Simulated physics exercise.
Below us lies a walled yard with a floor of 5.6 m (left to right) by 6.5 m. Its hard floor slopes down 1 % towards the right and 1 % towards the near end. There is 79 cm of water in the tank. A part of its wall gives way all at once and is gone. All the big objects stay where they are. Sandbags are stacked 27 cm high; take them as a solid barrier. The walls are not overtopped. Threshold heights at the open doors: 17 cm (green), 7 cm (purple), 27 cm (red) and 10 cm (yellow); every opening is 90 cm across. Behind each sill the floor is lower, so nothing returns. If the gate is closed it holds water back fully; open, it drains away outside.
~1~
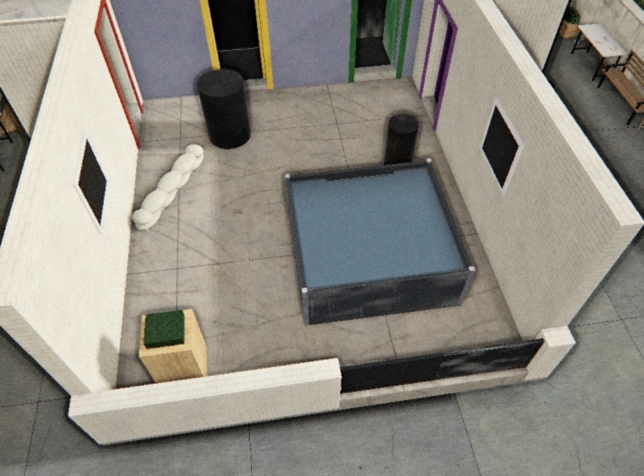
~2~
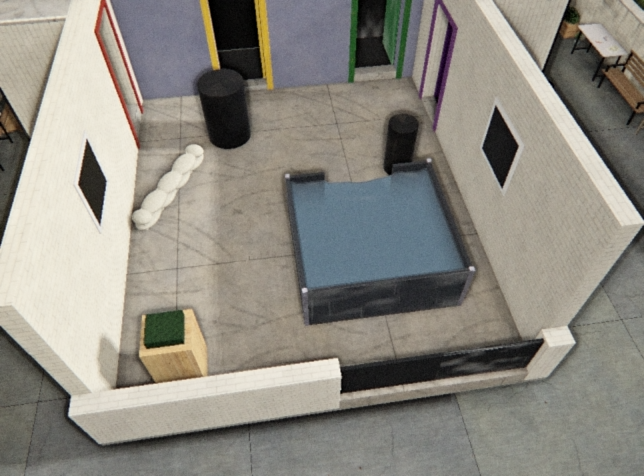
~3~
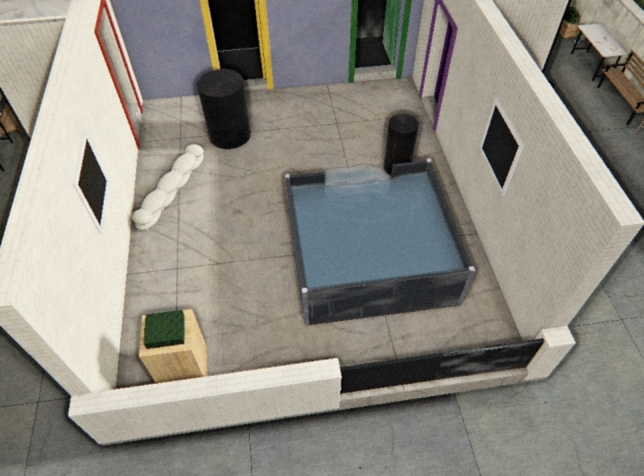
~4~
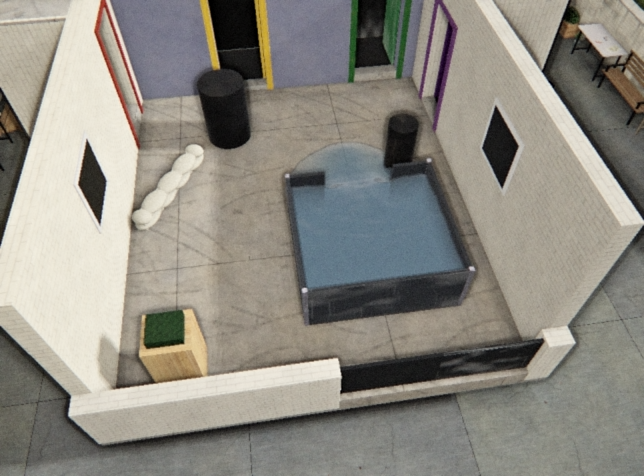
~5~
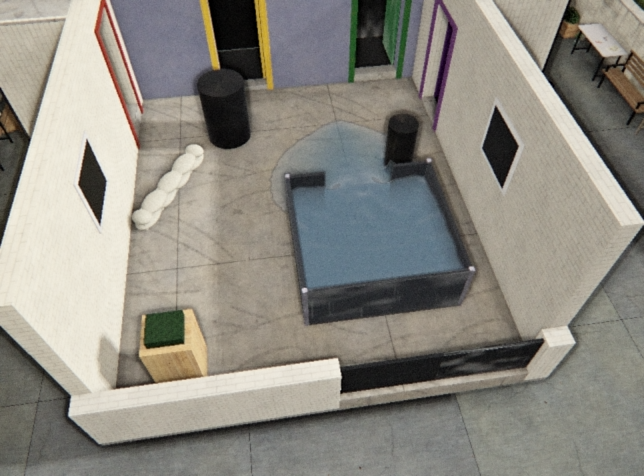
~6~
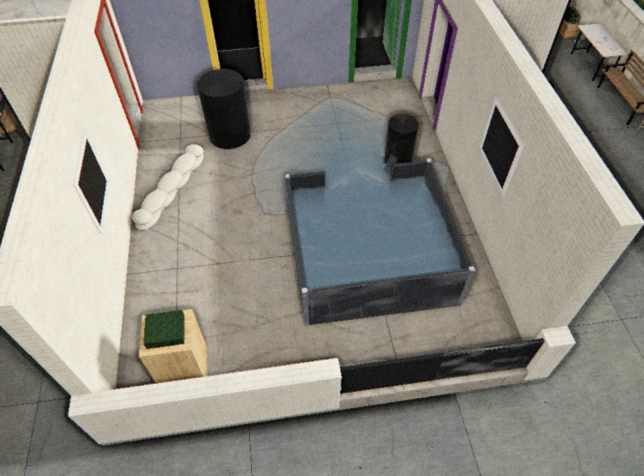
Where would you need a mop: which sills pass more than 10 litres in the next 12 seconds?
Within that time: At the green door it exceeds the limit; at the purple door it goes over the limit; at the red door it stays under the limit; at the yellow door it goes over the limit.
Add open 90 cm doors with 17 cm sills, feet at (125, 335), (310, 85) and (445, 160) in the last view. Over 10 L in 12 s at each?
In that order: Under, over, not over.
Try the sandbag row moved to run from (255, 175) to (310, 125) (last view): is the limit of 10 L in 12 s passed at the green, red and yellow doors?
Against that limit: Green past it, red under, yellow below.
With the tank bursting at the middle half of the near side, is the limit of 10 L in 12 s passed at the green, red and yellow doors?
Against that limit: Green past it, red under, yellow below.
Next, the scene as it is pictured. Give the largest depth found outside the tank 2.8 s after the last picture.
About 28 cm.
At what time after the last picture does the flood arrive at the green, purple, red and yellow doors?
Arrival: Green 0.3 s, purple 0.7 s, red 1.8 s, yellow 0.6 s.
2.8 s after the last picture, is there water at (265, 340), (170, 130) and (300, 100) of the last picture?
In that order: Dry, flooded, wet.
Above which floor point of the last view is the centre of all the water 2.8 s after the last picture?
Around (337, 179).
Then, 0.7 s after the last picture water covers 35 % of the floor and is deepest (42 cm) near (357, 197); green door 29 cm at the sill, 8 L in, purple door not reached, red door not reached, yellow door 12 cm at the sill, 0 L in.
Then, 1.5 s after the last picture water covers 45 % of the floor and is deepest (37 cm) near (322, 94); green door 30 cm at the sill, 48 L in, purple door 9 cm at the sill, 2 L in, red door not reached, yellow door 26 cm at the sill, 38 L in.
Then, 2.8 s after the last picture water covers 60 % of the floor and is deepest (28 cm) near (405, 81); green door 23 cm at the sill, 101 L in, purple door 13 cm at the sill, 38 L in, red door 20 cm at the sill, 0 L in, yellow door 17 cm at the sill, 110 L in.
Then, 6.3 s after the last picture water covers 85 % of the floor and is deepest (25 cm) near (144, 211); green door 15 cm at the sill, 130 L in, purple door 14 cm at the sill, 127 L in, red door 19 cm at the sill, 0 L in, yellow door 11 cm at the sill, 142 L in.
Then, 11.3 s after the last picture water covers 95 % of the floor and is deepest (16 cm) near (376, 377); green door 11 cm at the sill, 130 L in, purple door 14 cm at the sill, 222 L in, red door 10 cm at the sill, 0 L in, yellow door 9 cm at the sill, 162 L in.
